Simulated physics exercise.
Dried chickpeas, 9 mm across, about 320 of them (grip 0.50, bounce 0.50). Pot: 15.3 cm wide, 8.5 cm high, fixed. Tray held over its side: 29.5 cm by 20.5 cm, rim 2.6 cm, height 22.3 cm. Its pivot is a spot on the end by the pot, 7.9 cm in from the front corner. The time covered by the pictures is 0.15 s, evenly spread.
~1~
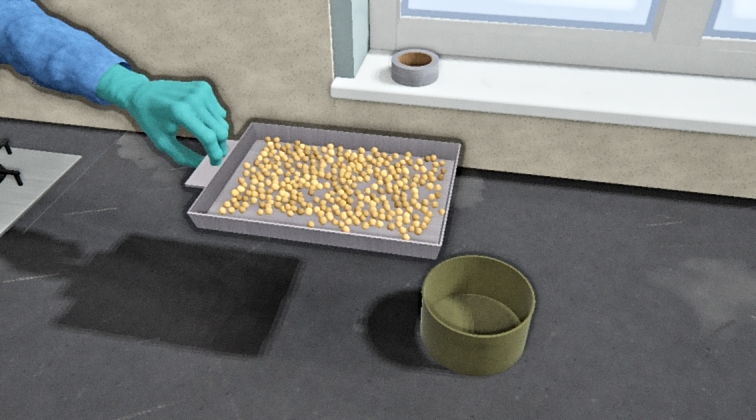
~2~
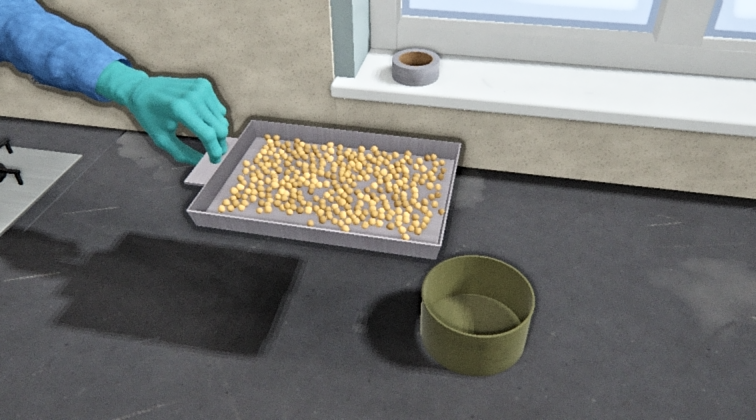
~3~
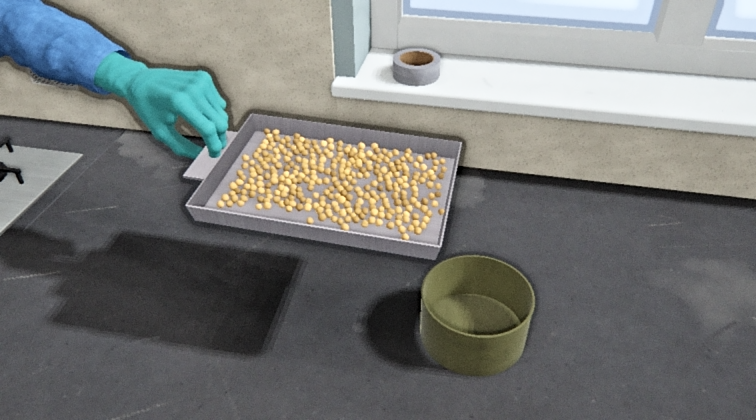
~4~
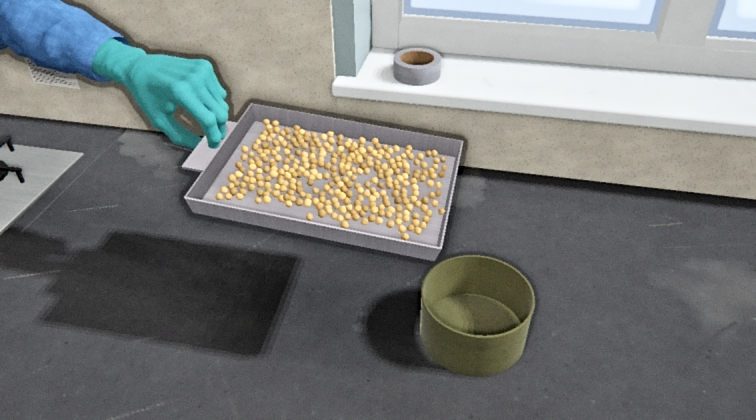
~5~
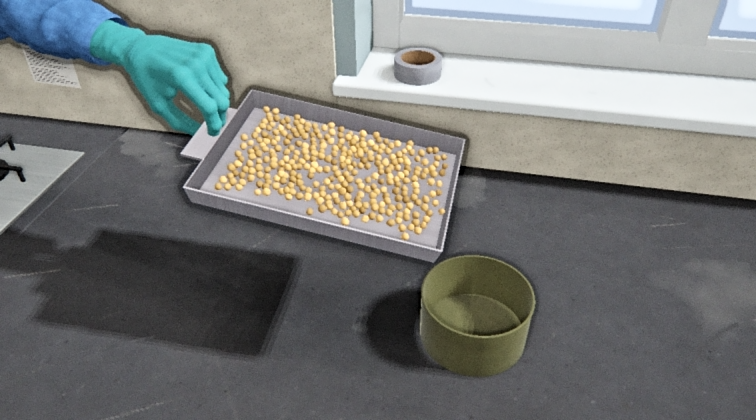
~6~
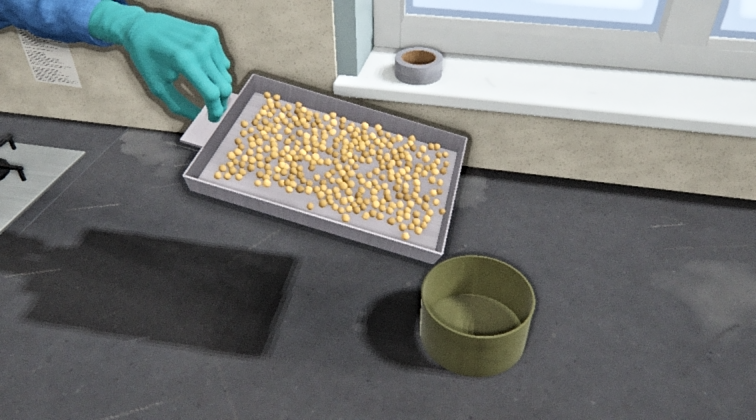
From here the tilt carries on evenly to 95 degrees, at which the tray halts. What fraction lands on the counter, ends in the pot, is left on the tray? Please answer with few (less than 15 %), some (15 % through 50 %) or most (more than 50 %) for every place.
Counter: Most, pot: Some, tray: Few.
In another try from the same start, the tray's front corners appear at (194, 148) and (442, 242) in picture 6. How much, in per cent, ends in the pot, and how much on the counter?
You'd end with pot at 50 and counter at 50.
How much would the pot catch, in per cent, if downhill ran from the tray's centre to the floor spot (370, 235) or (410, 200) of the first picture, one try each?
First try: About 0 percent; second try: About 50 percent.
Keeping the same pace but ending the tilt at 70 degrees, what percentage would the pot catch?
You'd end up with some 10 % in the pot.
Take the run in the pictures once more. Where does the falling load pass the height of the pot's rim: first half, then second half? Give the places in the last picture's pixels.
Early: About (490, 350); late: About (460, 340).
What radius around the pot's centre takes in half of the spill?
I'd say close to 16 centimetres.
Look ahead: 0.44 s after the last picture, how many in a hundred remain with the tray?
Load share: Around 95%.
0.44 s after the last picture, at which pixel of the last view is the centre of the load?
(443, 226) or thereabouts.
Then, 0.26 s after the last picture, tilt 54 degrees; the tray holds 100 %, the pot 0 %.
Then, 0.44 s after the last picture, tilt 82 degrees; the tray holds 95 %, the pot 0 %.
Then, 0.74 s after the last picture, tilt 95 degrees; the tray holds 10 %, the pot 20 %.
In the end, counter 75 %, pot 25 %, tray 0 %.
